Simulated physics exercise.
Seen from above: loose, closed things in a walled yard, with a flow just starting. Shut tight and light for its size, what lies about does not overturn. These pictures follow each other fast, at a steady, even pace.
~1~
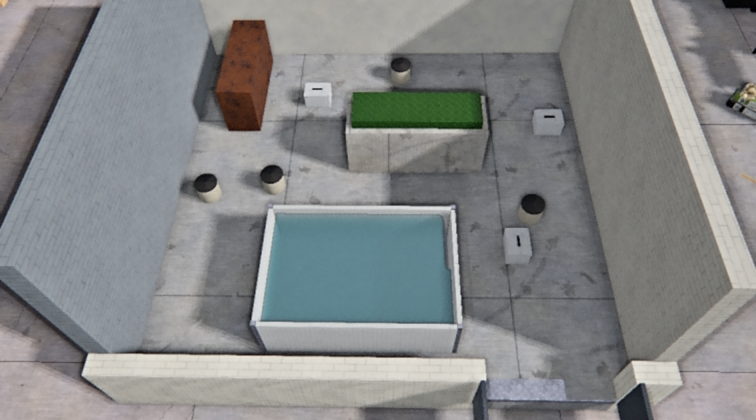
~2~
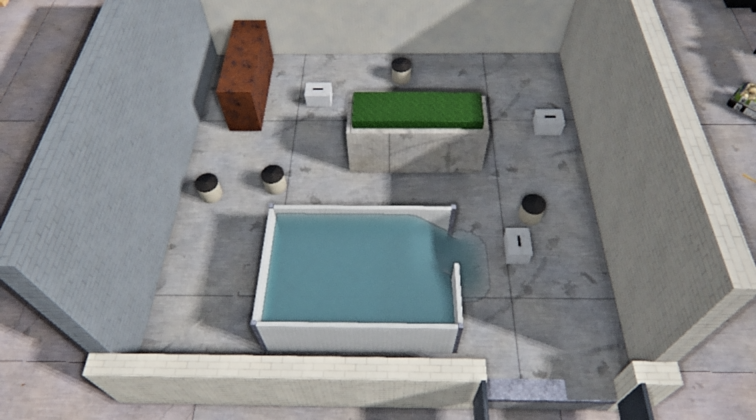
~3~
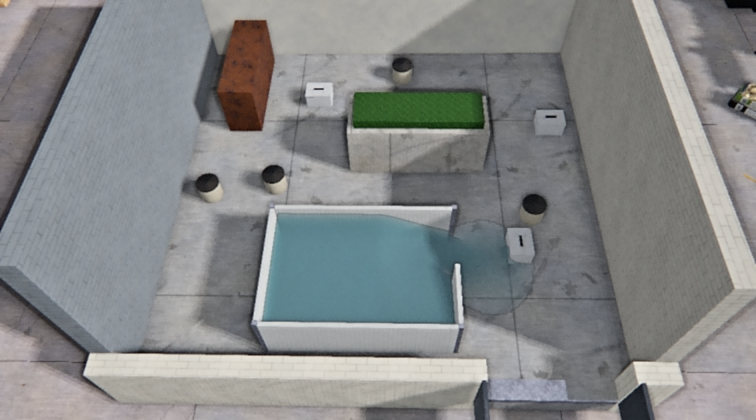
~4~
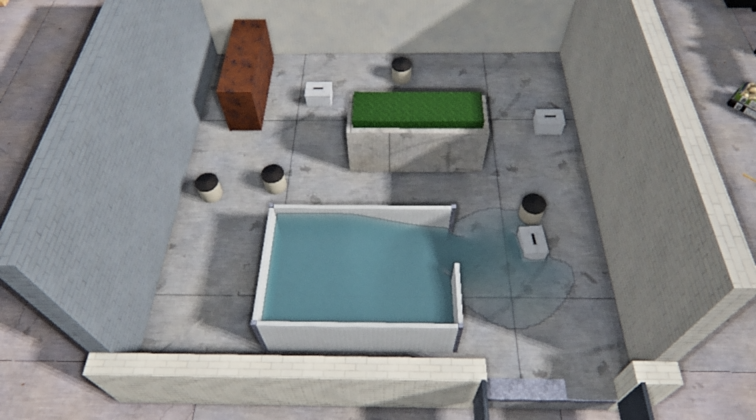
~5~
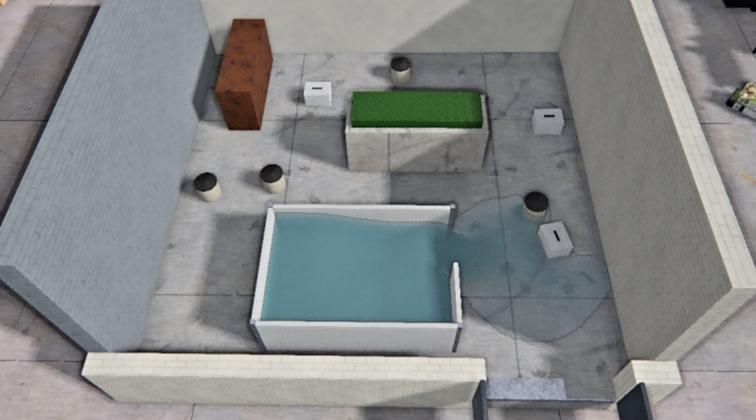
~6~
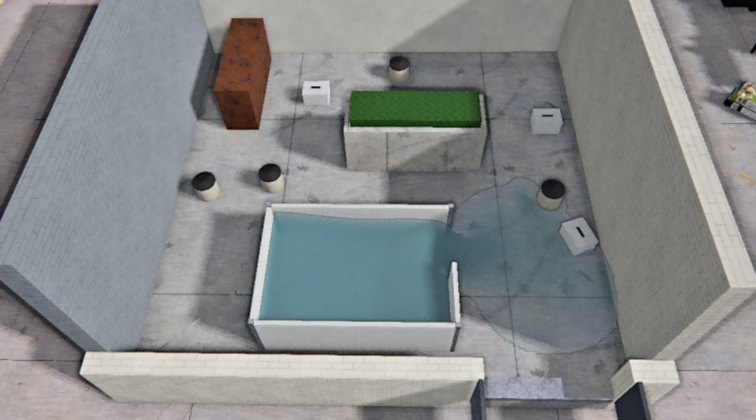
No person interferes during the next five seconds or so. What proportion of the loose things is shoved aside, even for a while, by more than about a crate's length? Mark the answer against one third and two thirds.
One to two thirds of them.
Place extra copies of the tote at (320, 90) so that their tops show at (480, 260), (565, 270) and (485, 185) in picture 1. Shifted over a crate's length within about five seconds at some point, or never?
Here's the rundown: Sent far off, sent far off, and finally never gets far.
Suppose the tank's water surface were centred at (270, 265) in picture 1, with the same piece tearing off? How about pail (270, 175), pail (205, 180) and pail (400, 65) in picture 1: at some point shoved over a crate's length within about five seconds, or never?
The first: Did not travel far; the second: Did not travel far; the third: Travelled far enough.
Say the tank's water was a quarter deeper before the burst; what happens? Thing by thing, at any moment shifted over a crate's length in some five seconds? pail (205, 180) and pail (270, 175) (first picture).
Fell short of it; fell short of it.
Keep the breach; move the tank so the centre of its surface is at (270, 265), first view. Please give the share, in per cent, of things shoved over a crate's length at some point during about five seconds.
By my reckoning, about 50 per cent.
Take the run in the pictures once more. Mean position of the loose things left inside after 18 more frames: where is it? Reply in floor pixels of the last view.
Roughly at (388, 106).
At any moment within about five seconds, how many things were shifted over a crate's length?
I make it 4 of them.
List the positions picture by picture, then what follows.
In the first picture, a tote at (519, 241) rests on the ground; a pail at (534, 204), on the bottom; 0 of 8 have shifted.
In the second picture, a tote at (519, 241) rests on the ground; a pail at (534, 204), on the bottom; 0 of 8 have shifted.
In the third picture, a tote at (521, 241), on the bottom; a pail at (535, 204), on the bottom; 0 of 8 have shifted.
In the fourth picture, a tote at (534, 239) rests on the ground, close to its start; a pail at (534, 203), on the bottom; 1 of 8 have shifted.
In the fifth picture, a tote at (557, 236), on the bottom, a stride from its start; a pail at (537, 201) rests on the ground, close to its start; 2 of 8 have shifted.
In the sixth picture, a tote at (581, 232), on the bottom, a stride from its start; a pail at (553, 189) rests on the ground, a stride from its start; 2 of 8 have shifted.
A moment on, 2 of 8 are well off their spots; 2 afloat.
Next, 3 of 8 are well off their spots; 2 afloat.
Later, 3 of 8 are well off their spots; 2 afloat.
In the end, 4 of 8 are well off their spots, and 4 have been at some point; 2 afloat.
